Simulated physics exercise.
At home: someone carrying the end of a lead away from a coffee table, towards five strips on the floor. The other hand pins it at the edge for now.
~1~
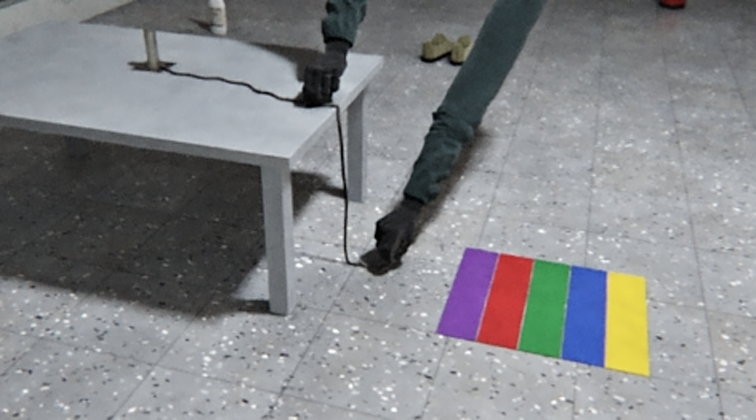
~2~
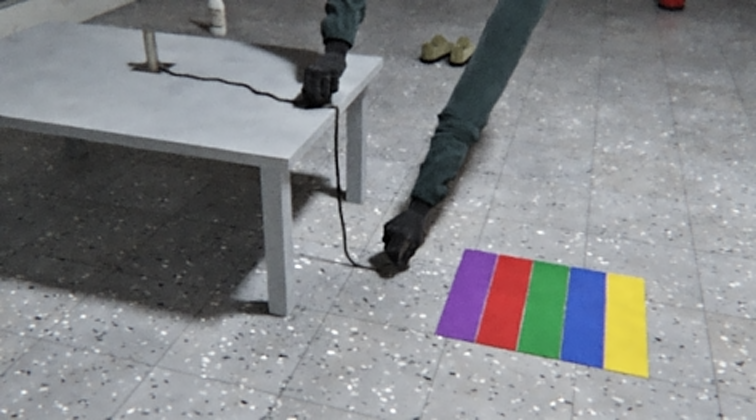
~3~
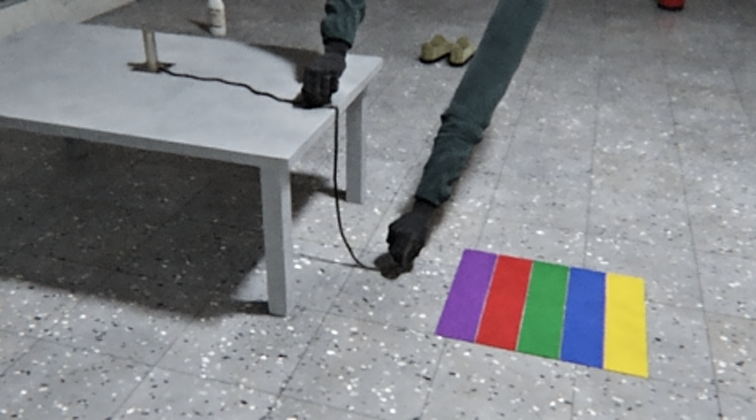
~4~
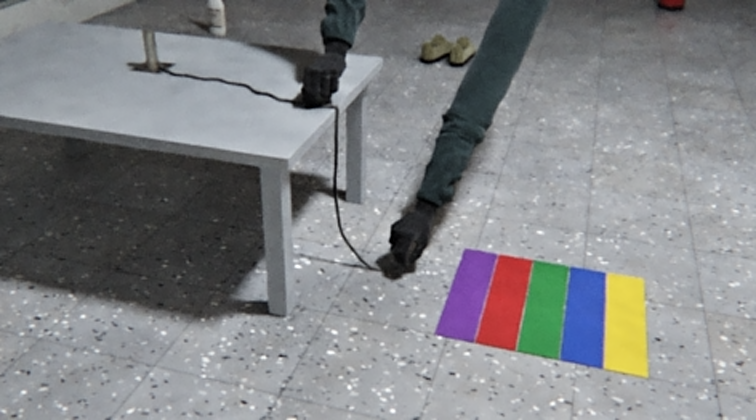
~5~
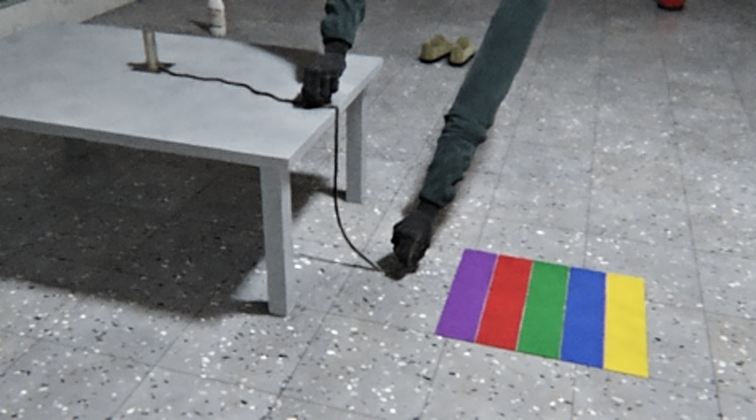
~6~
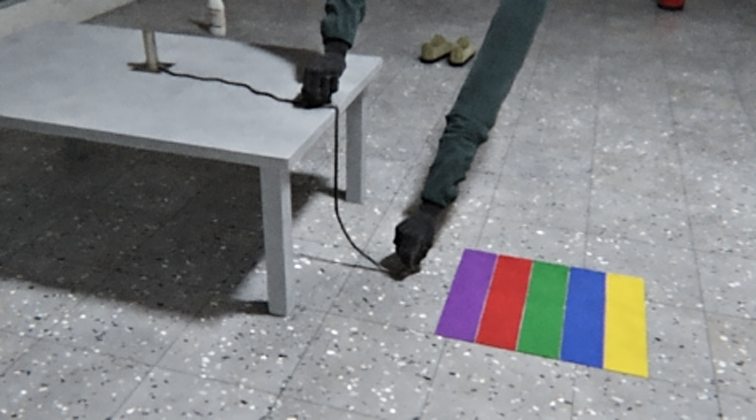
Five coloured strips, purple, red, green, blue and yellow from left to right, lie side by side on a speckled tile floor, seen from above at an angle. On the left, a dark lead runs from a short post across a pale grey table, pinned at its edge by one black-gloved hand. The other gloved hand, its arm in a dark green sleeve, draws the lead's end slightly rightward near the floor, while the view stays still.
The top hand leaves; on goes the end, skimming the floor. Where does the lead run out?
It halts on the red strip.
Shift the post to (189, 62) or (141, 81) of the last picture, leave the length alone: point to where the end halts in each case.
In that order: (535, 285) and (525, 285).
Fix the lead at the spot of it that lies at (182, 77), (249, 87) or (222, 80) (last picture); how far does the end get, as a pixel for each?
Try by try, around (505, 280), (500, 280) and (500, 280).
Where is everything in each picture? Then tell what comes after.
End (392, 259); purple (460, 319); red (501, 327); green (542, 335); blue (584, 343); yellow (627, 352), in the first picture.
End (400, 262); lead through (178, 75) (238, 85) (283, 100) (337, 128) (339, 195) (346, 253), in the second picture.
End (405, 263), in the third picture.
End (407, 263); lead through (177, 75) (237, 85) (282, 100) (337, 128) (335, 195) (354, 251), in the fourth picture.
End (409, 264), in the fifth picture.
End (412, 264); lead through (177, 75) (237, 85) (282, 100) (337, 128) (336, 195) (359, 250), in the sixth picture.
Early on, end near (438, 269); short of the strips.
Midway, end near (482, 276); over purple.
At the end of the slack, end near (508, 281); over red. Over red.
